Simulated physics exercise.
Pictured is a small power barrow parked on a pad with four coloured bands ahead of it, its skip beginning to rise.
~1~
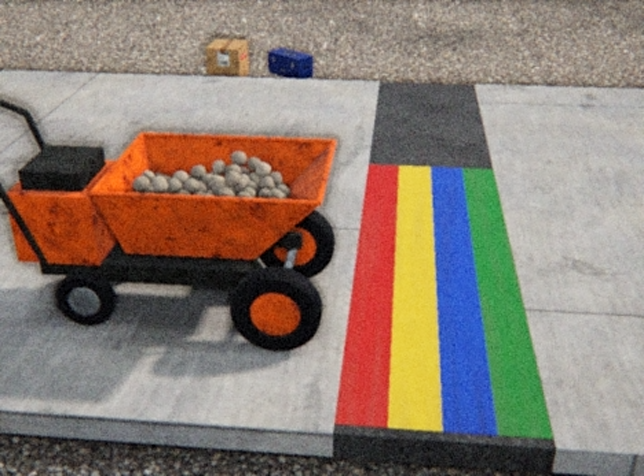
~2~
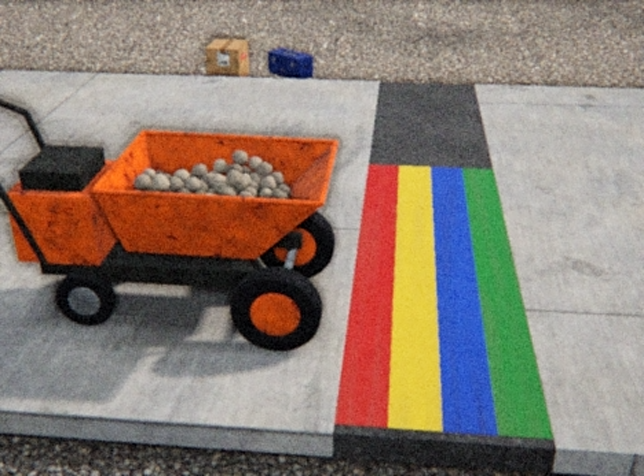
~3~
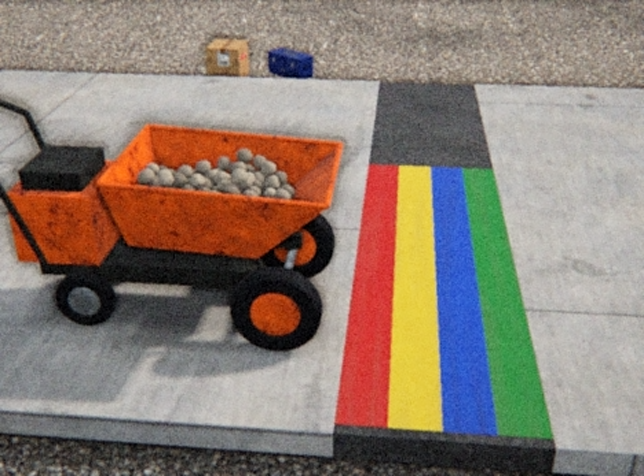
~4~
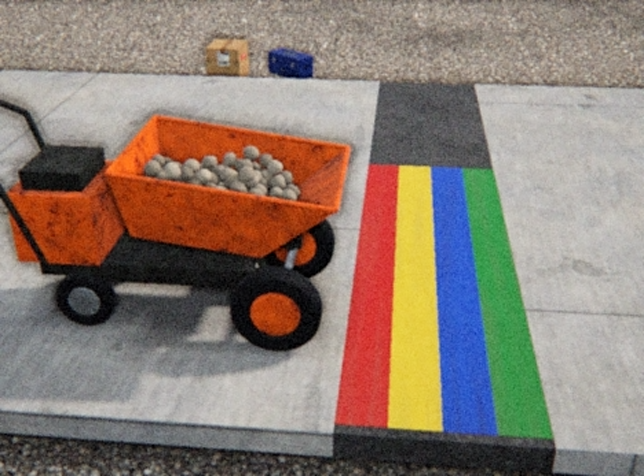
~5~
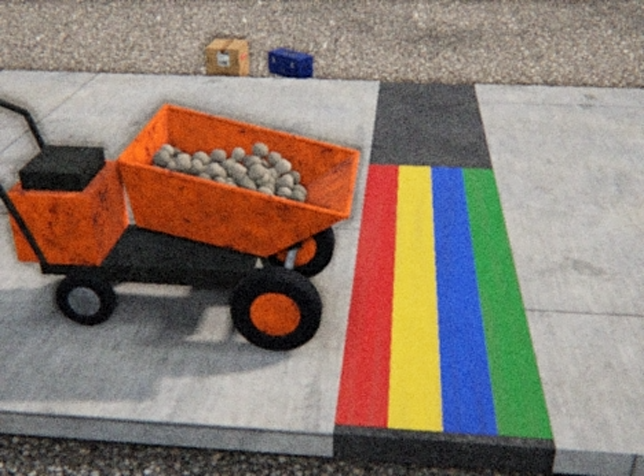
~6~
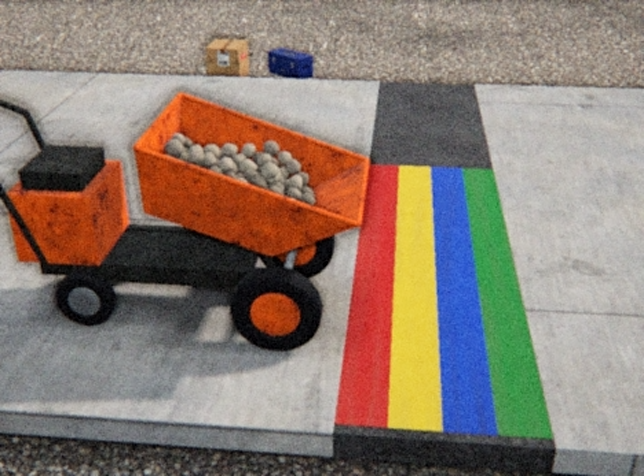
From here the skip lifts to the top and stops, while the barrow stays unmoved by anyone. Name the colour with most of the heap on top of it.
Blue.
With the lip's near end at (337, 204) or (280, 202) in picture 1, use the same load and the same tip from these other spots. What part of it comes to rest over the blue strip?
First spot: Roughly 40 percent; second spot: Roughly 30 percent.
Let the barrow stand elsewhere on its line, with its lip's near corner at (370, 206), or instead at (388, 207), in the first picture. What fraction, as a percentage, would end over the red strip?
0 % and 0 %, in that order.
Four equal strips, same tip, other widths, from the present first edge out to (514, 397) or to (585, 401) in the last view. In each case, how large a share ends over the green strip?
Close to 30 percent, and close to 10 percent.
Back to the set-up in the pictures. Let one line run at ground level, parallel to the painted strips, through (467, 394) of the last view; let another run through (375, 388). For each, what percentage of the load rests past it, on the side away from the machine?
Roughly 50 per cent, then roughly 100 per cent.
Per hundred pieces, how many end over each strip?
Per cent of the load - red strip: 0, yellow strip: 25, blue strip: 40, green strip: 25.
Just after the last frame, skip tipped steeply; every one in the skip.
A moment on, skip tipped steeply; the larger part in the skip; about a tenth over the yellow strip; just a few over the blue strip; just a few falling.
Further on, skip tipped right over; about a tenth in the skip; roughly a quarter over the yellow strip; roughly a third over the blue strip; roughly a quarter over the green strip; about a tenth off the paint.
When it is over, skip tipped right over; just a few in the skip; just a few over the red strip; roughly a quarter over the yellow strip; roughly a third over the blue strip; roughly a quarter over the green strip; about a tenth off the paint.
